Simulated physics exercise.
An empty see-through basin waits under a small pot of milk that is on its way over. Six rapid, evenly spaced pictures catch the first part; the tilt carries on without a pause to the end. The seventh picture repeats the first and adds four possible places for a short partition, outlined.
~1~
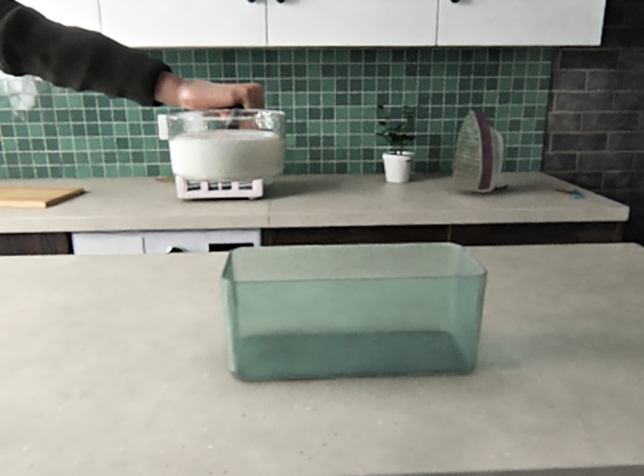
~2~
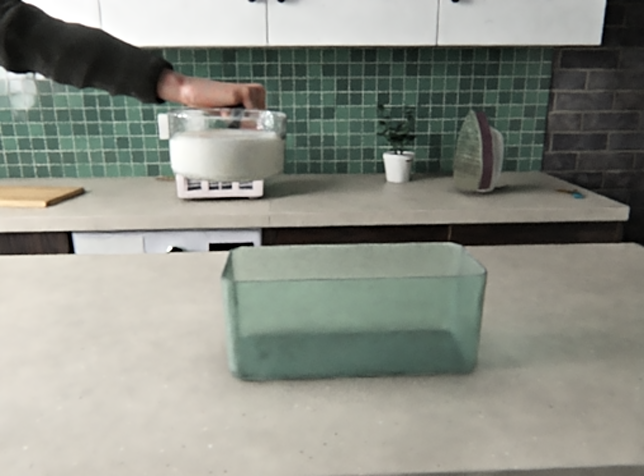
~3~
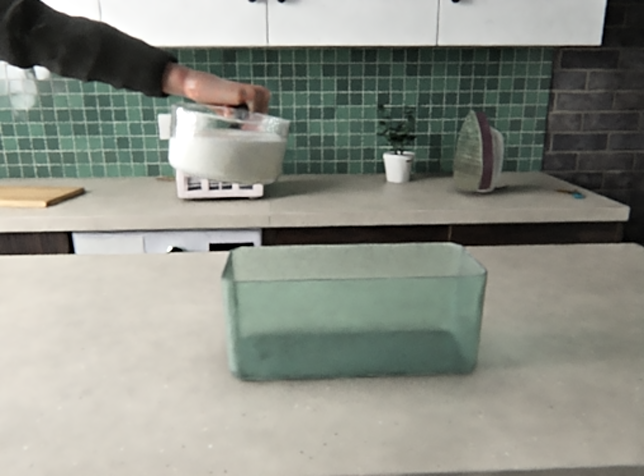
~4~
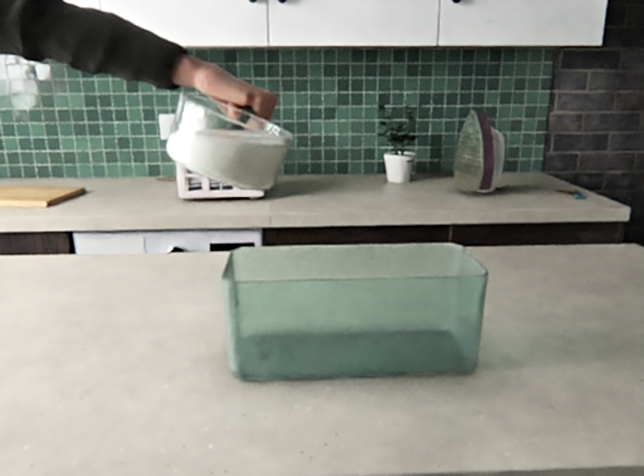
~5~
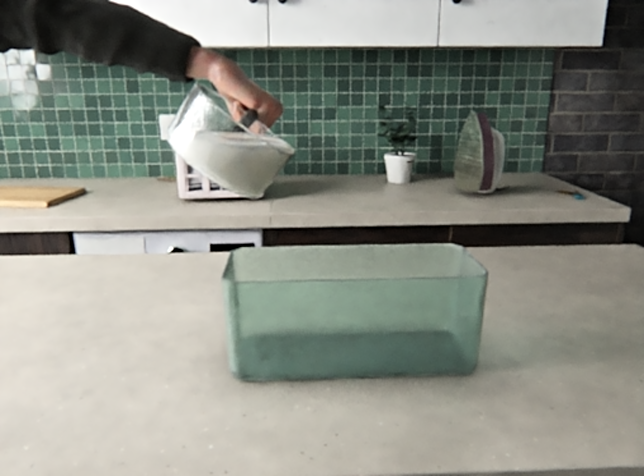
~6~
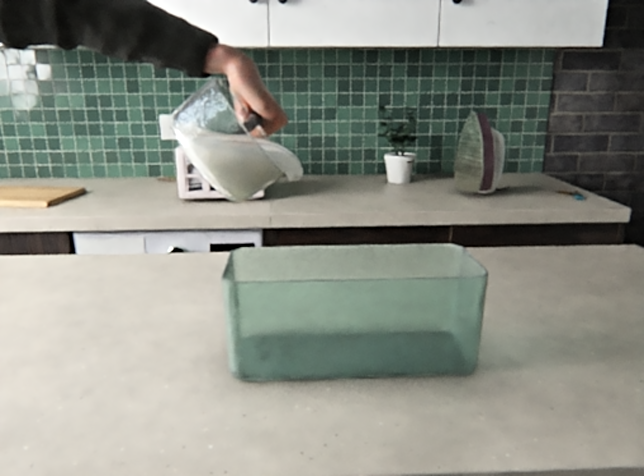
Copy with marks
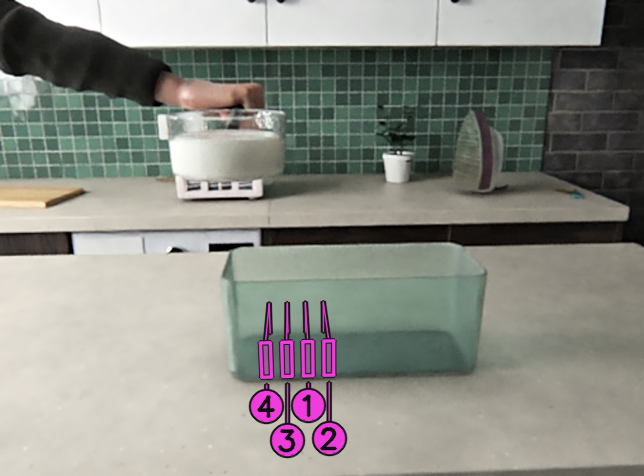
The clip opens with a dark-sleeved arm holding a clear pot of milk upright beyond an empty, see-through green basin on the near counter. The hand tilts the pot to the right, slightly at first and then steeply, and the milk shifts toward the lowered side and just crosses the lip.
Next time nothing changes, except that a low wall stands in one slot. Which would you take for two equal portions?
Place 2 does it best.
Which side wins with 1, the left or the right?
More ends on the right.
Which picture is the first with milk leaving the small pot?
Picture 5.
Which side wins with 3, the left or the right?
The right side.
On the marked copy, 1 at (308, 383); 2 at (329, 382); 3 at (287, 384); 4 at (266, 384).
With 1, about 32 % ends left of the wall and 67 % right of it.
With 2, about 52 % ends left of the wall and 45 % right of it.
With 3, about 14 % ends left of the wall and 84 % right of it.
With 4, about 6 % ends left of the wall and 92 % right of it.
